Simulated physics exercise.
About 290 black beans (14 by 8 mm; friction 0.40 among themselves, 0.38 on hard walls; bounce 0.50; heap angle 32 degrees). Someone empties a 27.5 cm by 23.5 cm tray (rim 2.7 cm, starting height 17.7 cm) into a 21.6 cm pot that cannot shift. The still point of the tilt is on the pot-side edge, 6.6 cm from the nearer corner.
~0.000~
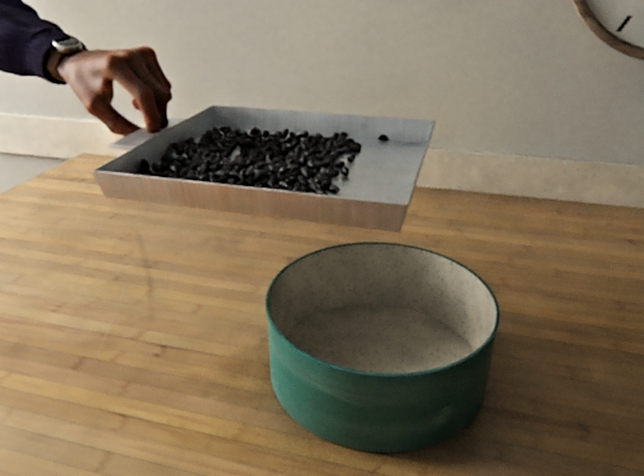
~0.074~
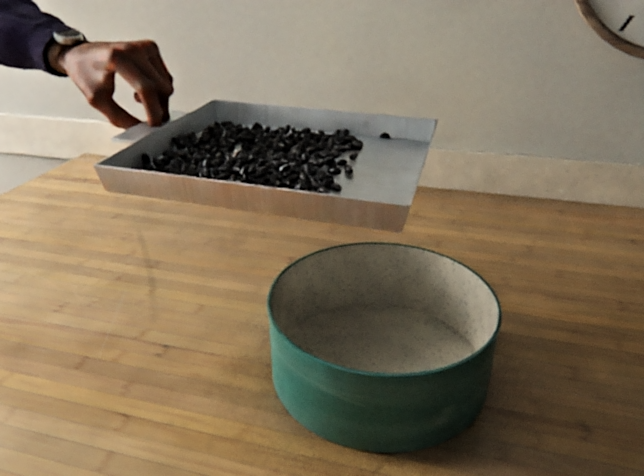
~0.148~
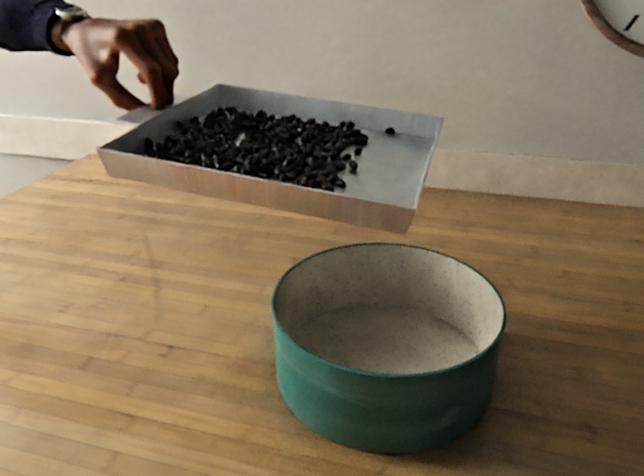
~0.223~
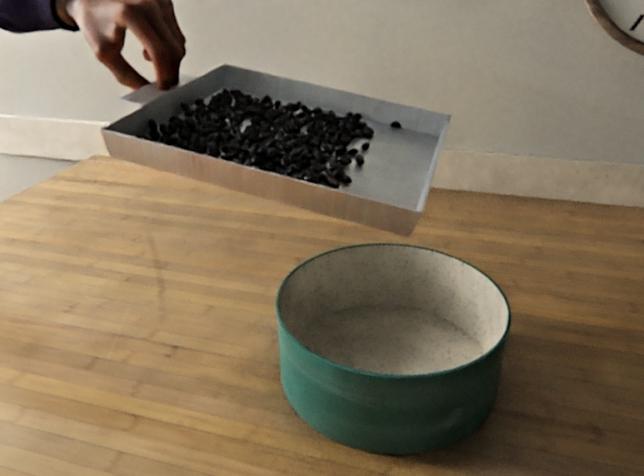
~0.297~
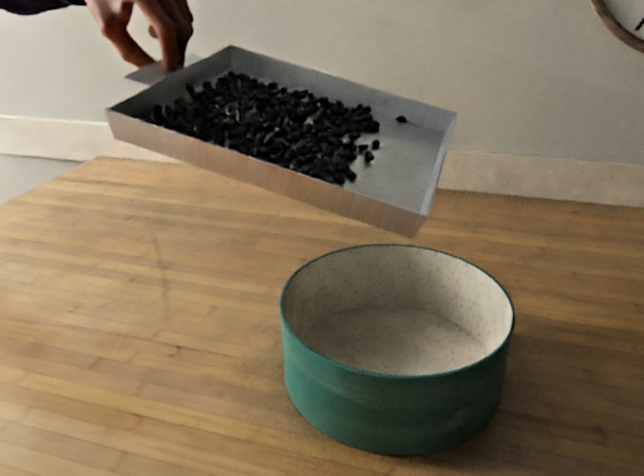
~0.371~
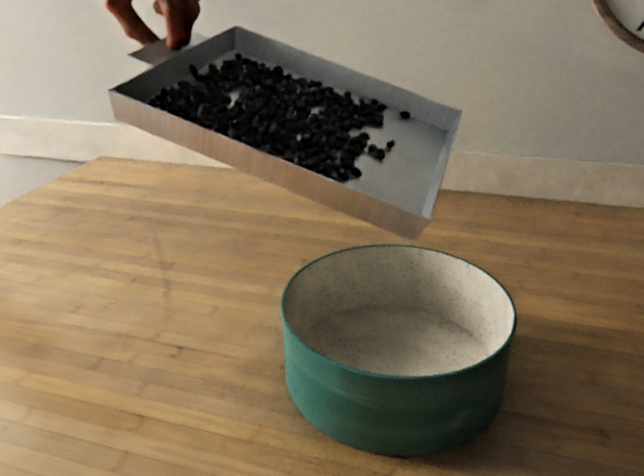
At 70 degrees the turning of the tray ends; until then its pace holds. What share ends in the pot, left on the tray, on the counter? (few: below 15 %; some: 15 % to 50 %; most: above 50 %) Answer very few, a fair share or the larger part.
Pot: A fair share, tray: The larger part, counter: Very few.
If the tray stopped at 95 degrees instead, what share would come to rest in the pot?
It would be near 85 per cent.
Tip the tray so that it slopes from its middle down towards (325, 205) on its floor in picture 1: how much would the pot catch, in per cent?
About 70 per cent.
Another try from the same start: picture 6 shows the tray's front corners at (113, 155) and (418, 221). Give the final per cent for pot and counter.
Pot 50, counter 0.
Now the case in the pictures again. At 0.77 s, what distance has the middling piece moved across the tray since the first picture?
About 11 cm.
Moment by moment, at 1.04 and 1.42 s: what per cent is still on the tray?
About 90, 80.
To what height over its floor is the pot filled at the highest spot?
Roughly 1.5 cm.
After 0.77 s, tilt 43 degrees; the tray holds 100 %, the pot 0 %.
After 1.04 s, tilt 60 degrees; the tray holds 90 %, the pot 5 %.
After 1.42 s, tilt 70 degrees; the tray holds 80 %, the pot 15 %.
At rest (2.9 s), pot 40 %, tray 60 %, counter 0 %.
